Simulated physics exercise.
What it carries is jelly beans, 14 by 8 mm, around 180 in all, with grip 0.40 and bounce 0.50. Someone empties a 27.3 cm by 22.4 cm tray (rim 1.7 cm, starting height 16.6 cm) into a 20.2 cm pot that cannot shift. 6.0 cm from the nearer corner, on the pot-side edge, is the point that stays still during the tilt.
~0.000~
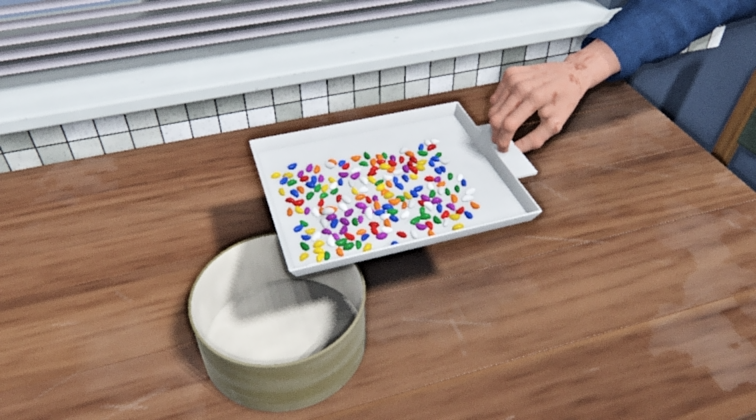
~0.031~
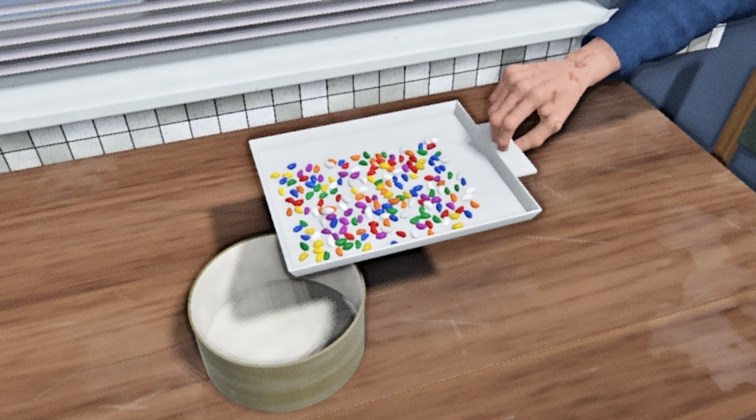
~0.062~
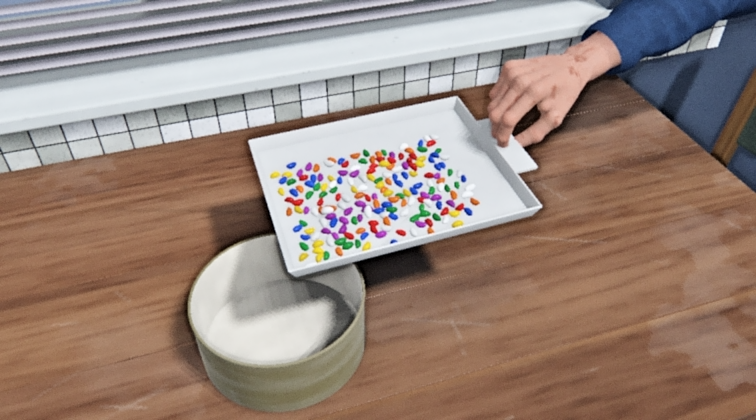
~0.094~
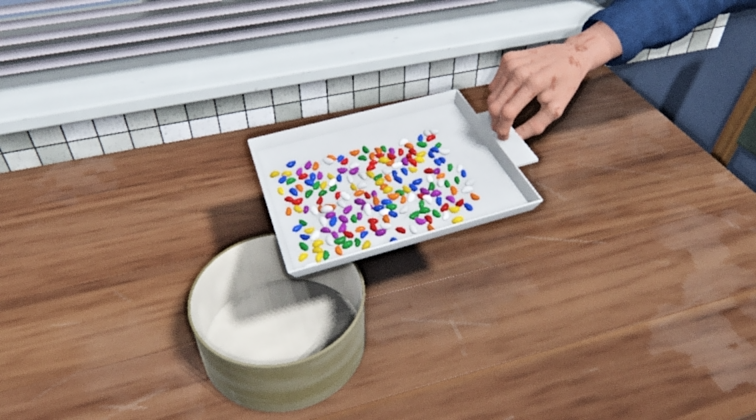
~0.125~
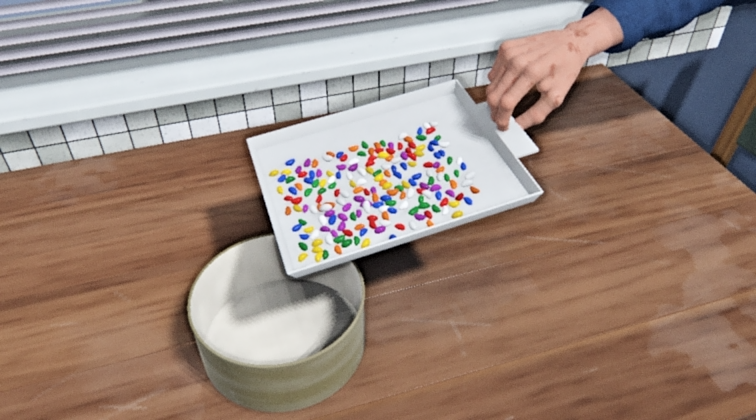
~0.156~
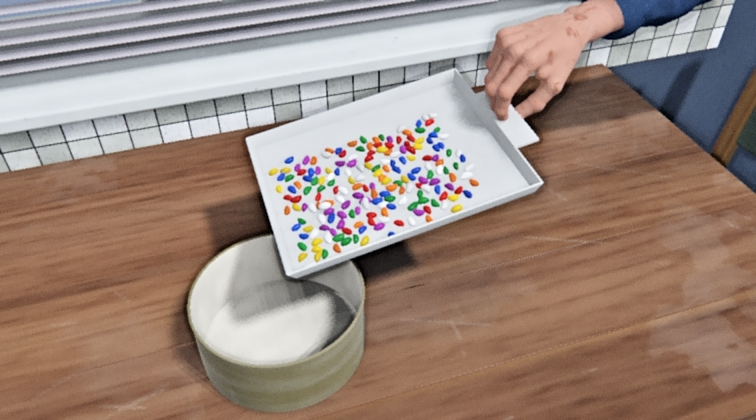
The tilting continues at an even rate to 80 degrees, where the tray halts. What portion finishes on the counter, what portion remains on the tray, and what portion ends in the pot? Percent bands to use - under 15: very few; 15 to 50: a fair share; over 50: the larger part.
Counter - very few, left on the tray - very few, pot - the larger part.
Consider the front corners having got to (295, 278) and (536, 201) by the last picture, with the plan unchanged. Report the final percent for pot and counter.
The pot gets 65 and the counter 35.
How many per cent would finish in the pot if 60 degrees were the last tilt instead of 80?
Around 65 %, I reckon.
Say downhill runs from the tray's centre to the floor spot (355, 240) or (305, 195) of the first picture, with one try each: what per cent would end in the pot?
Roughly 90 % for the first direction, roughly 55 % for the second.
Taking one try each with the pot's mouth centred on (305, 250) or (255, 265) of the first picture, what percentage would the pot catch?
Roughly 35 per cent, then 70 per cent.
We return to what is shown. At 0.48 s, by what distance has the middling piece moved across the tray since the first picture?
By then it sits near 5 cm from where it began.
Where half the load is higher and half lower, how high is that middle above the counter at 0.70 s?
Roughly 18 cm.
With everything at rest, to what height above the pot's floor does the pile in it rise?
About 2.0 centimetres.
Then, at 0.48 s, tilt 45 degrees; the tray holds 100 %, the pot 0 %.
After 0.70 s, tilt 68 degrees; the tray holds 70 %, the pot 5 %.
After 1.02 s, tilt 80 degrees; the tray holds 10 %, the pot 80 %.
In the end, at 2.4 s, counter 5 %, tray 0 %, pot 95 %.
